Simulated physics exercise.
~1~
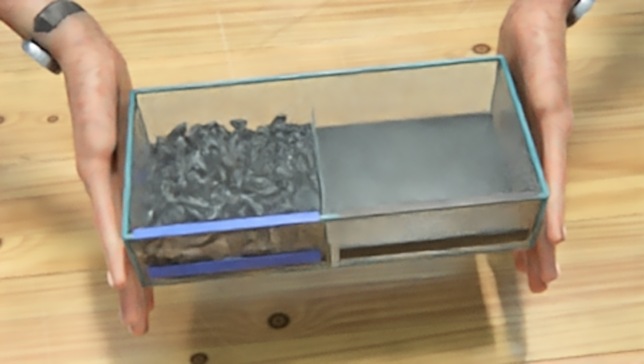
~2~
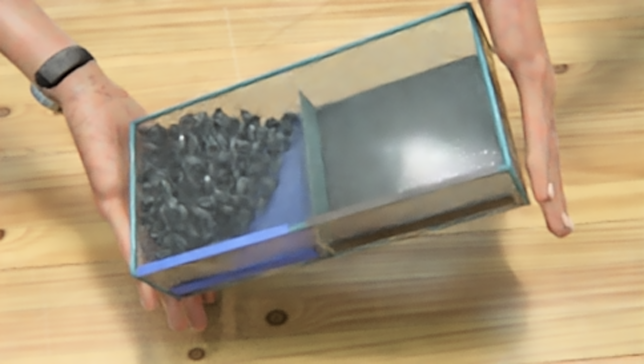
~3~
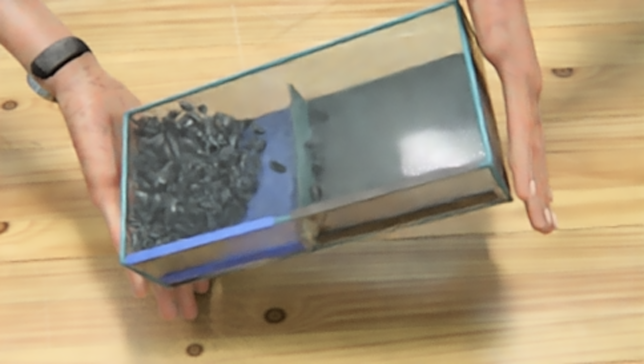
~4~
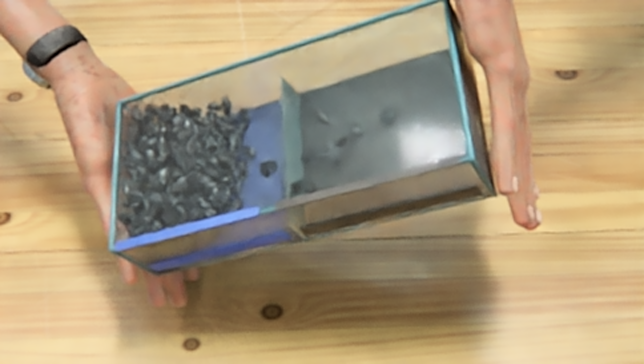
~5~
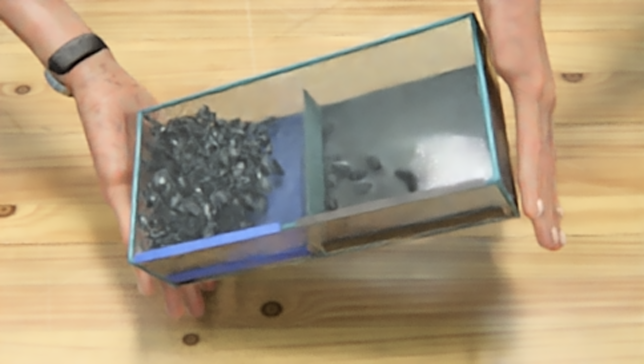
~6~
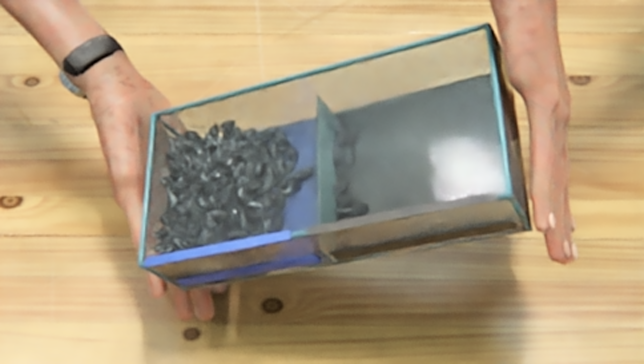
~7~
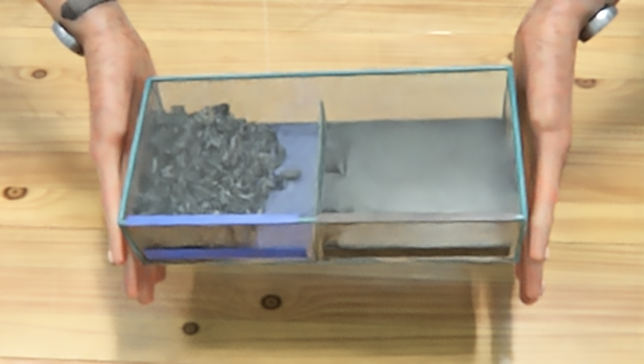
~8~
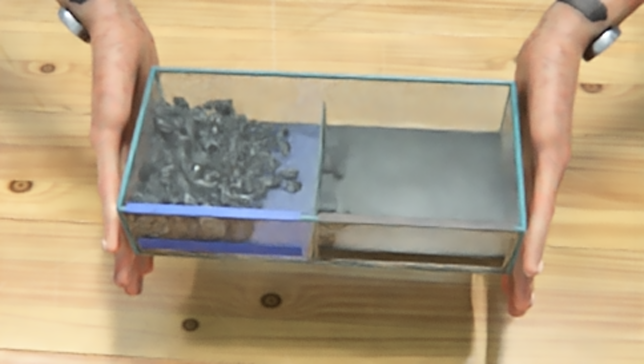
A clear, lidded box held between two hands sits nearly level above a wooden table, with a heap of small black beans in its blue left compartment and the dark right one empty. The hands tilt the box so its right end rises and the beans gather toward the left. As it is shifted about at this slant, a few beans appear beyond the divider, scatter over the dark floor, and then collect against the partition. The hands bring the box level again. It ends held still, most beans heaped on the blue side and a few on the black.
